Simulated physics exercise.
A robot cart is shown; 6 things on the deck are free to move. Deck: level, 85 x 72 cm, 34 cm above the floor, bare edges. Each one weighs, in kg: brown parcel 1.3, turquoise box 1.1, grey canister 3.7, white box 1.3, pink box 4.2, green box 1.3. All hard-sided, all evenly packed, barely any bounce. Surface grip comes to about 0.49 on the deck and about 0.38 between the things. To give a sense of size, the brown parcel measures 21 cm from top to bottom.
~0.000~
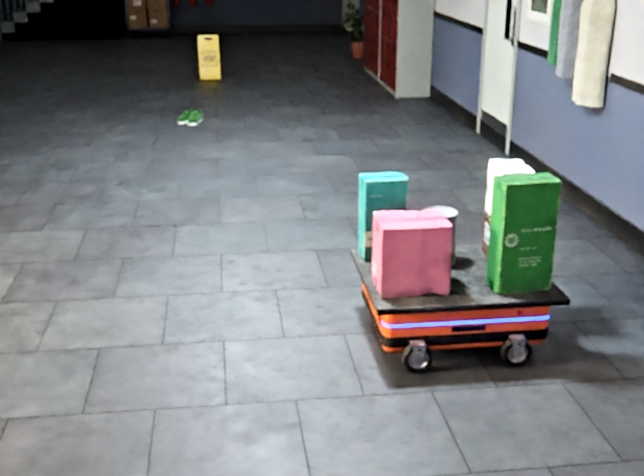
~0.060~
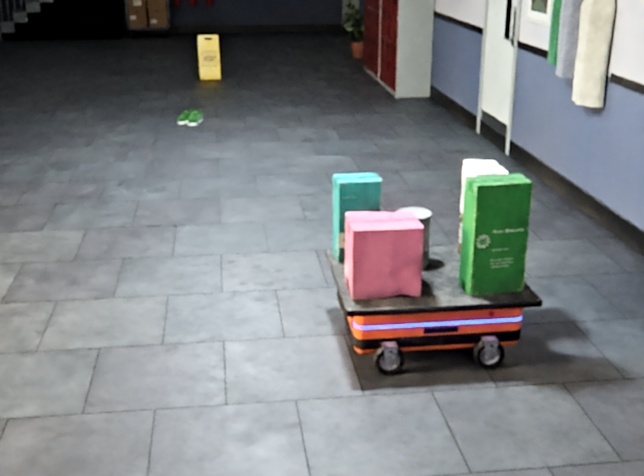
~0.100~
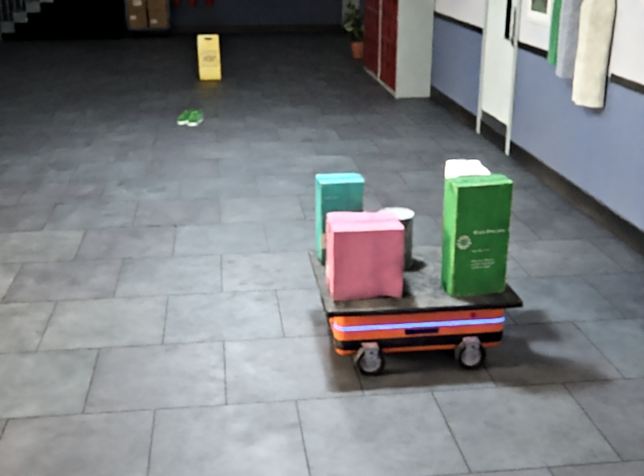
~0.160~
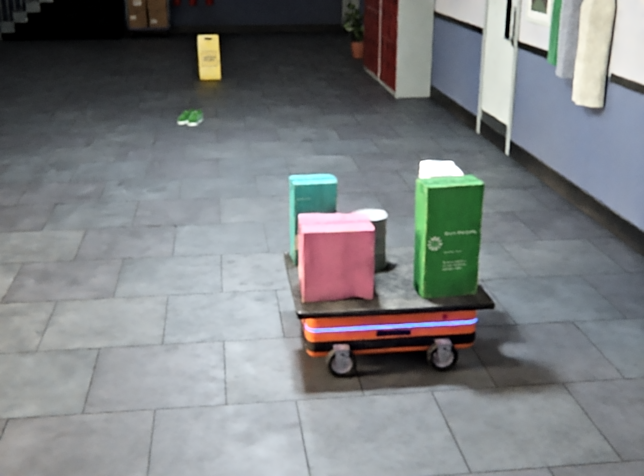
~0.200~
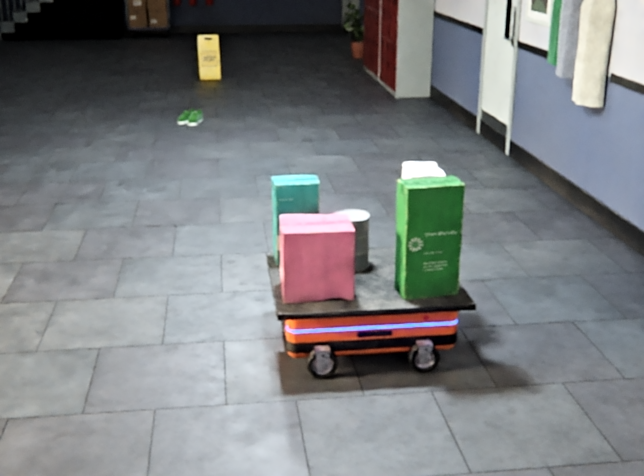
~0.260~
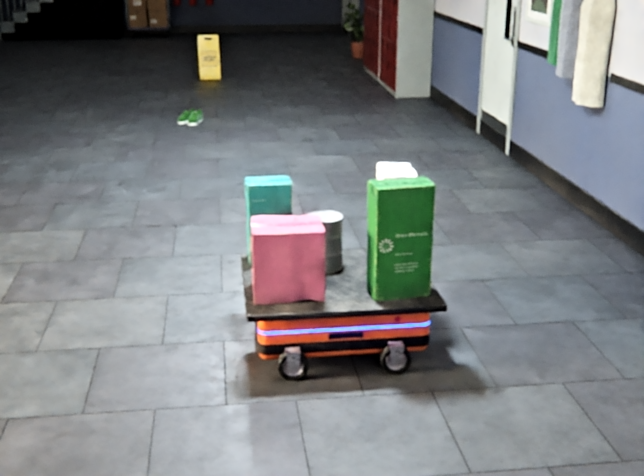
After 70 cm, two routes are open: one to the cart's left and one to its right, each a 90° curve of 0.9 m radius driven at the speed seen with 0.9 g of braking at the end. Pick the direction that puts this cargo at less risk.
The right one.
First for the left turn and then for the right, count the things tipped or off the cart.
Turning left 6, turning right 4.
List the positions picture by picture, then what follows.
In the first frame, cart has run 0 cm; turquoise box (383, 217).
In the second frame, cart has run 13 cm; pink box (383, 254); green box (495, 235).
In the third frame, cart has run 22 cm.
In the fourth frame, cart has run 35 cm; pink box (335, 256); green box (448, 237).
In the fifth frame, cart has run 44 cm.
In the sixth frame, cart has run 57 cm; turquoise box (269, 221).
Turning left. At 0.86 s, cart has run 189 cm, turned 66°; turquoise box and grey canister now off the cart; brown parcel slid 6 cm near (109, 301); green box leaning 31°.
After 1.26 s, cart has run 265 cm, turned 90°; brown parcel, white box and pink box now off the cart; green box leaning 55°.
At rest (2.0 s), off the cart, brown parcel, turquoise box, grey canister, white box and pink box; tipped over on the deck, green box.
Turning right instead, turquoise box, white box, pink box and green box tipped over or off the cart, 4 of 6 in all.
